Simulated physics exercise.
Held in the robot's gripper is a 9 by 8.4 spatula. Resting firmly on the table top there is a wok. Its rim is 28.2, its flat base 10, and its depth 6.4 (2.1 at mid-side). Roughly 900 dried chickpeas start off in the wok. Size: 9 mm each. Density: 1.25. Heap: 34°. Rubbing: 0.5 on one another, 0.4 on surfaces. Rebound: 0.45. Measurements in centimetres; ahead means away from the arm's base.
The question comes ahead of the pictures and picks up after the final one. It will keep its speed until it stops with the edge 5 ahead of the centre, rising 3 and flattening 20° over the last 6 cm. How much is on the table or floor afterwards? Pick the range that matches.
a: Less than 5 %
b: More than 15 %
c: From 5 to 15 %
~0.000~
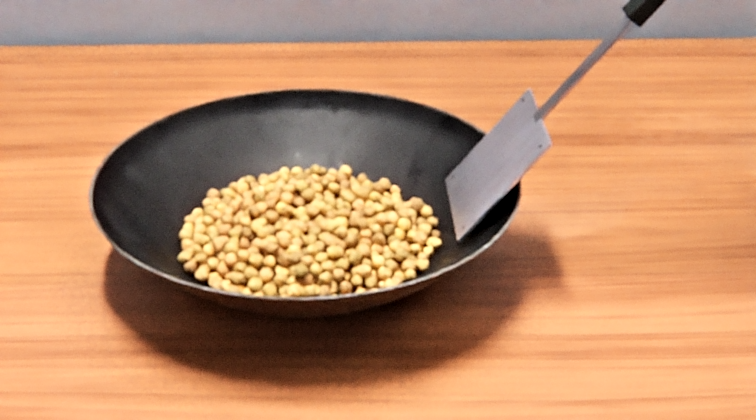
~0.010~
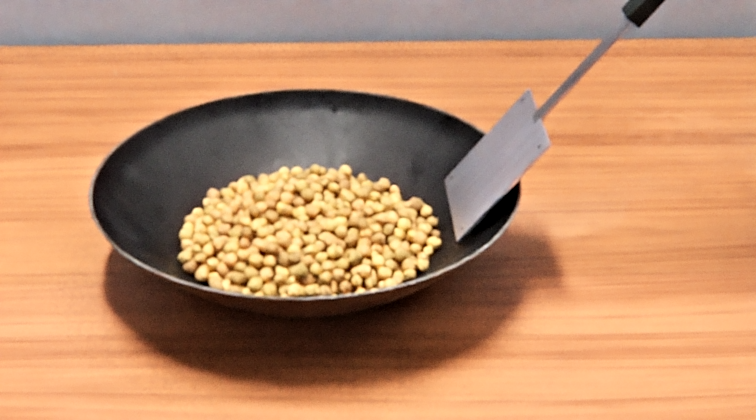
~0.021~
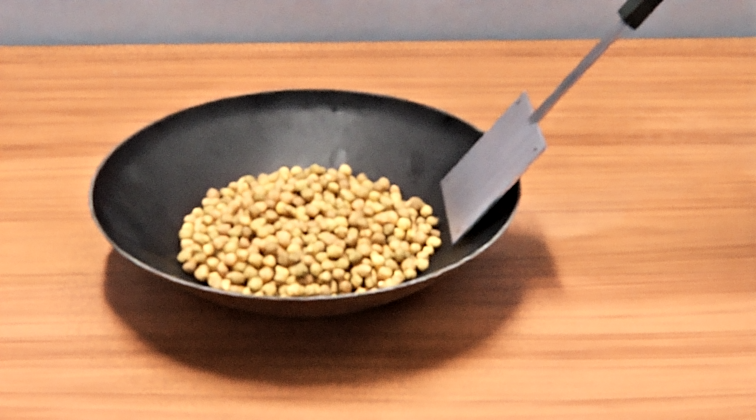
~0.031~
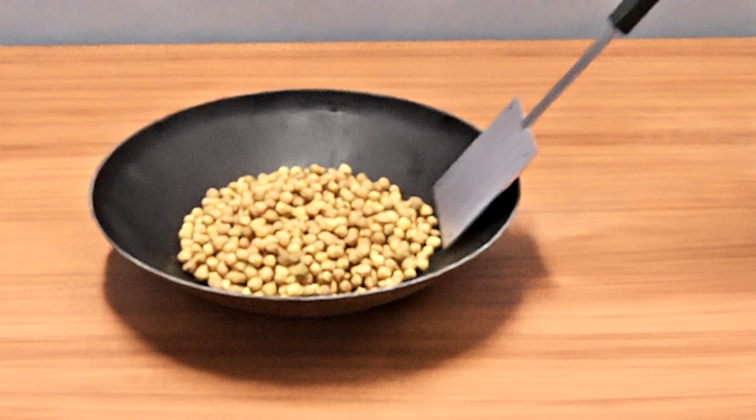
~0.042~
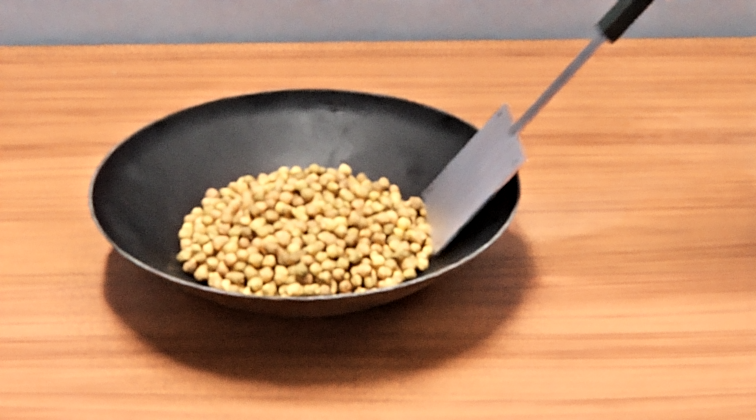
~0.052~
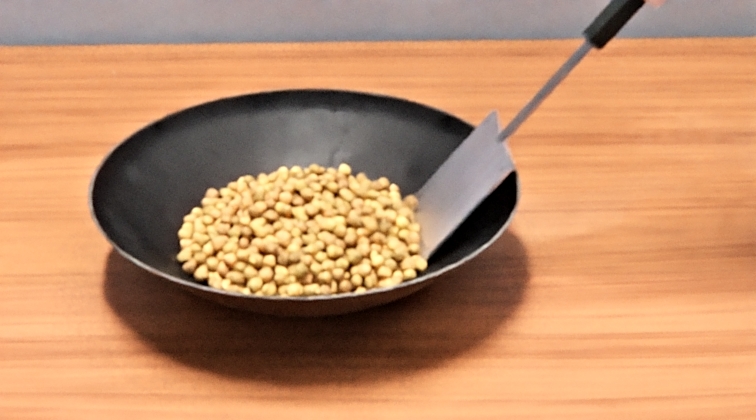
(a) Less than 5 %.
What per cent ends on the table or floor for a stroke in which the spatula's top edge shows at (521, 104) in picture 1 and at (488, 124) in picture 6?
My guess would be close to 0 per cent.
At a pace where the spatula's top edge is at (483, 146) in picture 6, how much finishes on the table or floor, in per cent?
I'd say around 5 per cent.
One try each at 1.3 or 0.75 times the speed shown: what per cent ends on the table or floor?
5 and 0 %.
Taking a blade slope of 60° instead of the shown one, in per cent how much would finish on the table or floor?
In that case around 0 per cent.
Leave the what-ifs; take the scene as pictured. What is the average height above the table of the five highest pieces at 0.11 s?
About 7 cm.
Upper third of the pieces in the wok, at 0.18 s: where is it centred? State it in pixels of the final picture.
(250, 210).
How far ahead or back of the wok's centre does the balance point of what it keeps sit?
Ahead of centre, near 4.5 centimetres.
After 0.11 s, sloping 52°, highest piece 8 above the table; 900 in the wok.
After 0.18 s, sloping 44°, highest piece 10 above the table; 900 in the wok.
After 0.41 s, sloping 32°, highest piece 7 above the table; 899 in the wok, 1 on the blade or in flight.
After 1.46 s, sloping 32°, highest piece 6 above the table; 899 in the wok, 1 on the table or floor.
In the end, 899 in the wok, 1 on the table or floor. That is 0 % on the table or floor.
